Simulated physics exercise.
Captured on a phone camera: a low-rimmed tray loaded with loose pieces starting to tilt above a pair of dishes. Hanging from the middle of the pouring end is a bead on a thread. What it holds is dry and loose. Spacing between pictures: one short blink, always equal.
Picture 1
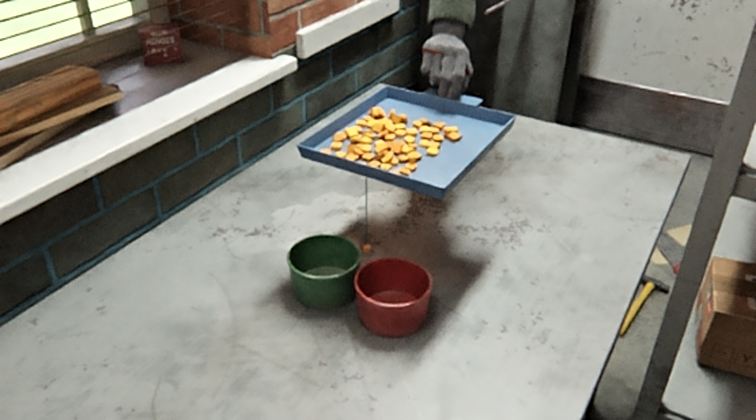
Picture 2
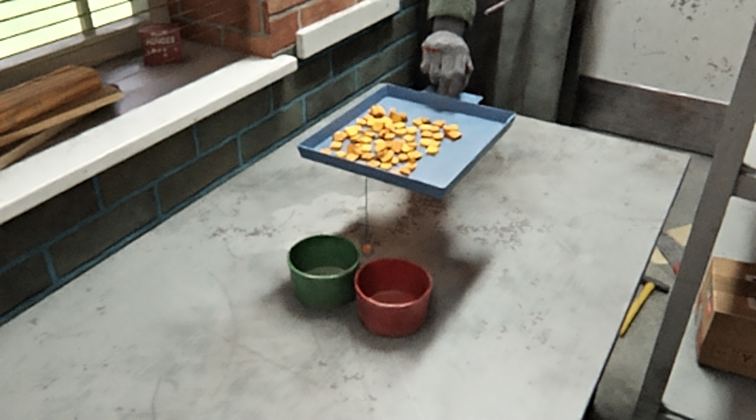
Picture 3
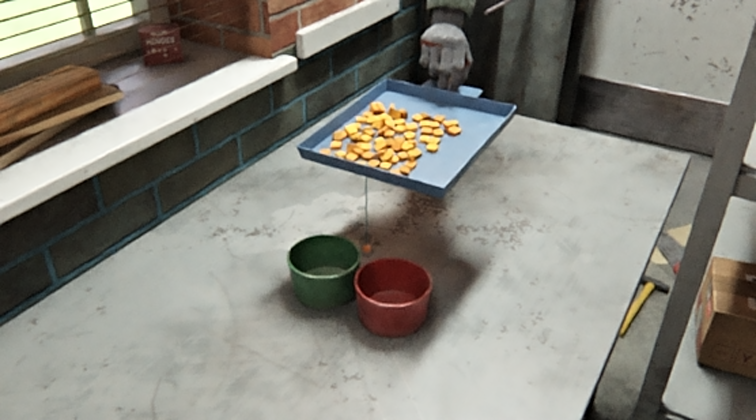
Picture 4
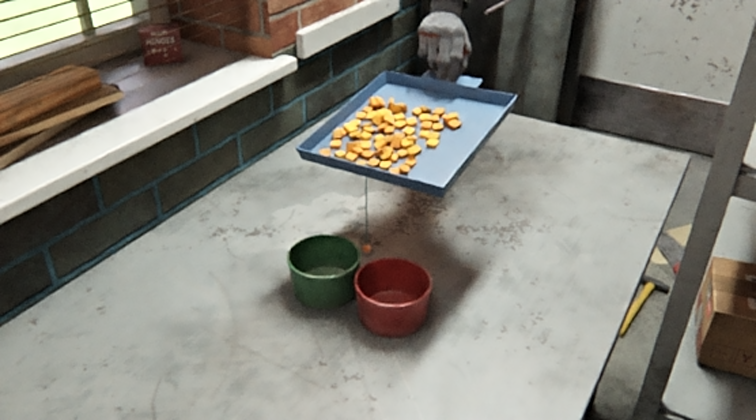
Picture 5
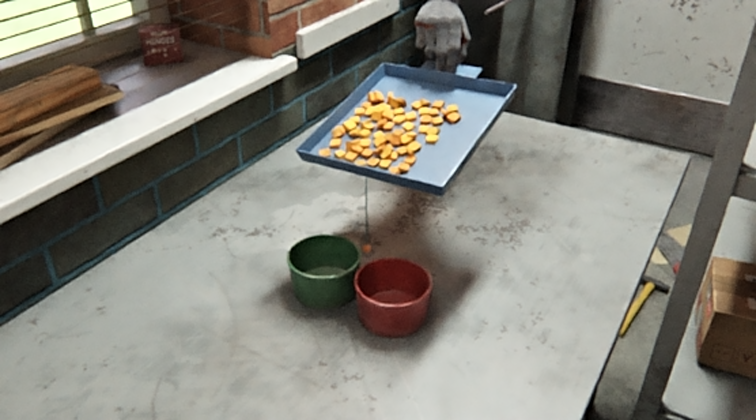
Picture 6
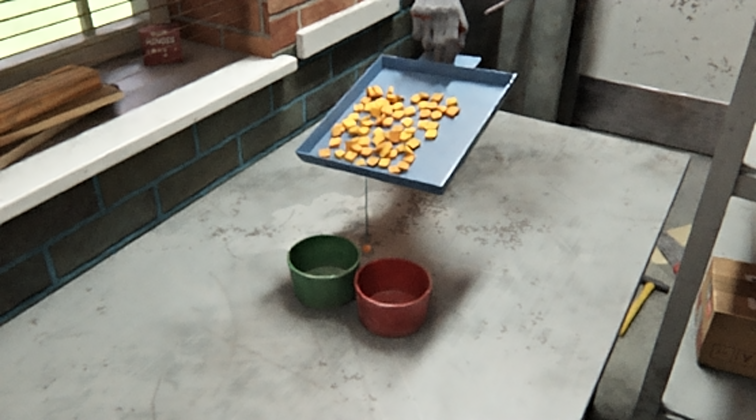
On a worn grey tabletop beside a brick wall and window, a gloved hand is at the handle of a blue tray of small orange-yellow pieces, above a green dish and a red one. The tray starts nearly level, then its far side gradually rises, tilting the near edge lowest at the left corner.
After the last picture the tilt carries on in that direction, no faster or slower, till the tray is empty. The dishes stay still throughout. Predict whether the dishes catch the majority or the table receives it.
The dishes catch the majority.
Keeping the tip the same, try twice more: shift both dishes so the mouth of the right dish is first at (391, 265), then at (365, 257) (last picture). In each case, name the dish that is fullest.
In the first try it's the one on the left, and in the second it's the one on the left.
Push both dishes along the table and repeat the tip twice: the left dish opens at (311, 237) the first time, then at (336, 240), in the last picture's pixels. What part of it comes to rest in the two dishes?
It comes to roughly 40 per cent in one try and roughly 20 per cent in the next.
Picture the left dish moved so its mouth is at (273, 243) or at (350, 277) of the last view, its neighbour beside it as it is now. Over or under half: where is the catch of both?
In the first position past half, in the second shy of half.
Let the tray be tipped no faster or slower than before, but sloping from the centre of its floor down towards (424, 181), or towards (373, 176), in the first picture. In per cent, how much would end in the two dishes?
I'd put it at some 50 % and then some 80 %.
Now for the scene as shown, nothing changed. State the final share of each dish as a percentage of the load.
Near 70 in a hundred for the left dish; near 0 for the right dish.
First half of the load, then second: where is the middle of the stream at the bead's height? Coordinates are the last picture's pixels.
Around (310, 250), followed by around (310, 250).
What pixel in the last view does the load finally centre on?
Somewhere around (319, 287) in the final view.
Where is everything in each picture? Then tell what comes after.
In the first picture, corners of the pouring end (301, 144) and (443, 186), level; middle of the load (390, 138), small crackers; left dish (304, 288); right dish (374, 316); bead on its thread (367, 248).
In the second picture, corners of the pouring end (301, 145) and (443, 185), level; middle of the load (390, 137).
In the third picture, corners of the pouring end (300, 145) and (442, 185), tipped barely, lowest at the left corner; middle of the load (390, 134).
In the fourth picture, corners of the pouring end (300, 147) and (441, 184), tipped a little, lowest at the left corner; middle of the load (390, 130).
In the fifth picture, corners of the pouring end (299, 149) and (441, 184), tipped a little, lowest at the left corner; middle of the load (389, 126).
In the sixth picture, corners of the pouring end (299, 150) and (440, 183), tipped clearly, lowest at the left corner; middle of the load (388, 123); left dish (304, 288); right dish (374, 316).
Just after the last frame, tray tipped steeply; almost all on the tray; just a few in the air.
A moment on, tray tipped past a quarter turn; roughly a third on the tray; just a few in the right dish; roughly a third in the left dish; about a tenth outside both; roughly a quarter in the air.
Further on, tray tipped past a quarter turn; about a tenth in the right dish; roughly two thirds in the left dish; roughly a third outside both.
When it is over, tray tipped past a quarter turn; about a tenth in the right dish; roughly two thirds in the left dish; roughly a third outside both.
